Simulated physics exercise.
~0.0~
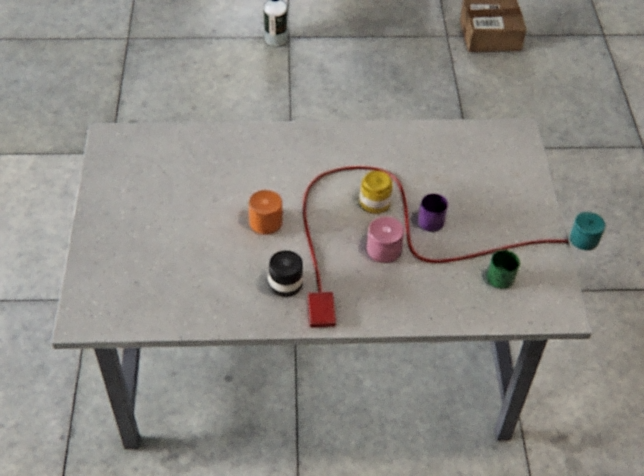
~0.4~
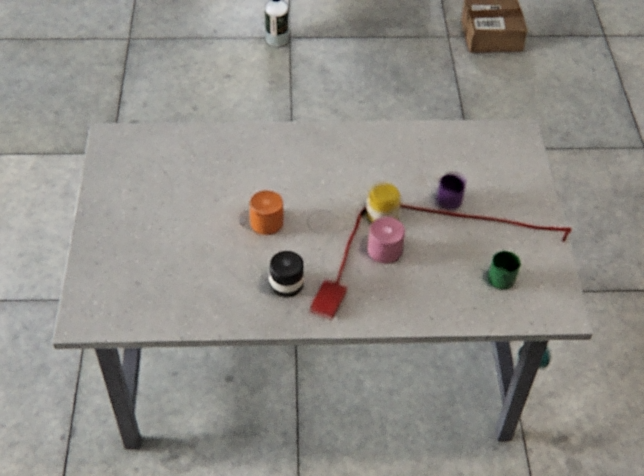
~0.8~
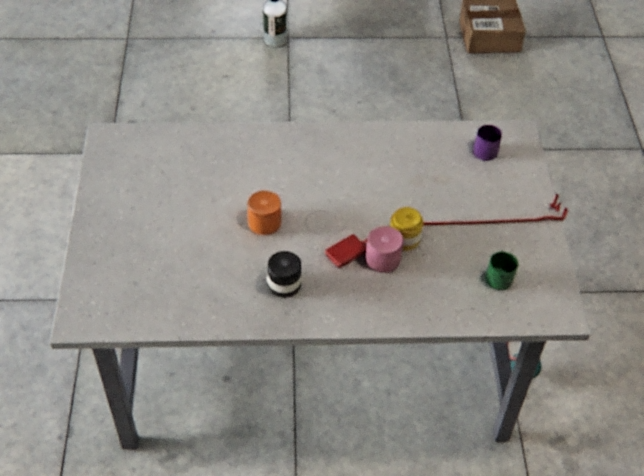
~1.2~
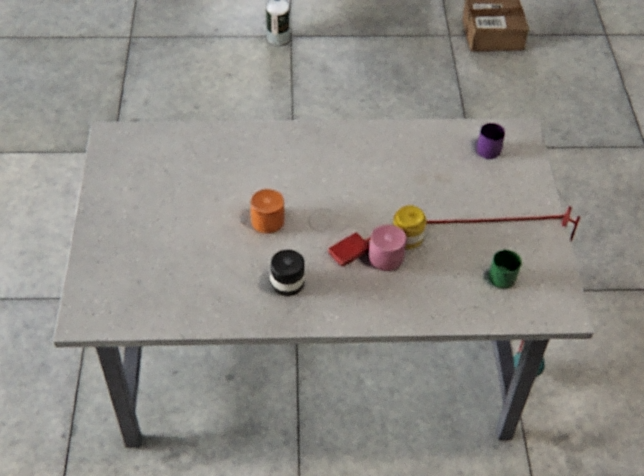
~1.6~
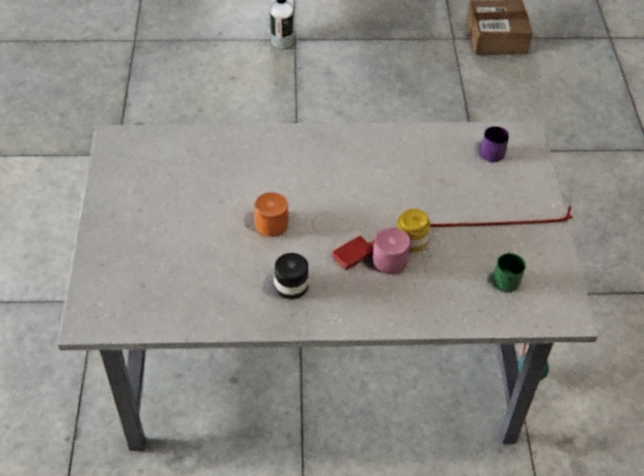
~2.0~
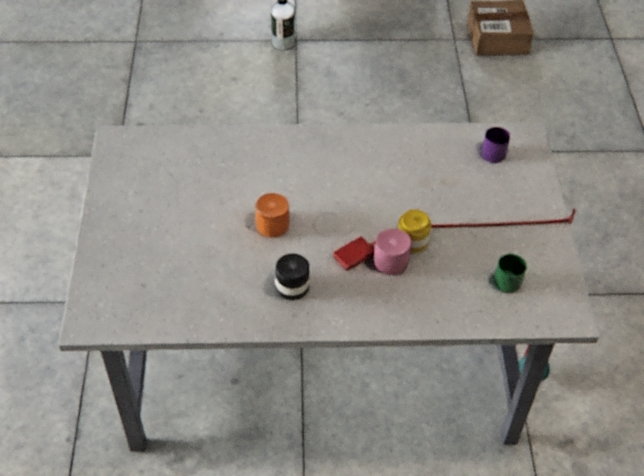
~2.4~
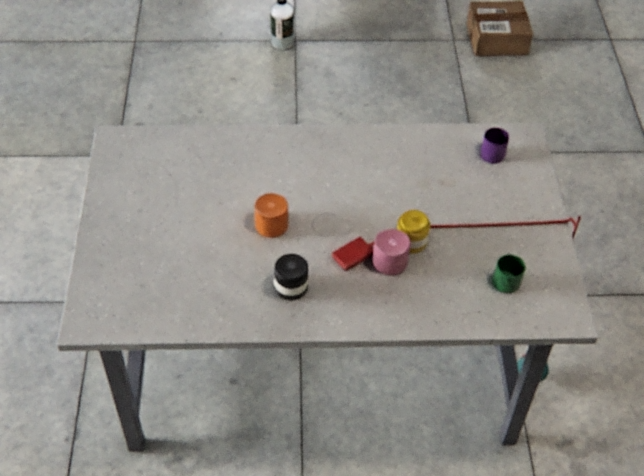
Table with colored tubs as a teal speaker drops off the right edge, its red cable dragging objects until all rest.
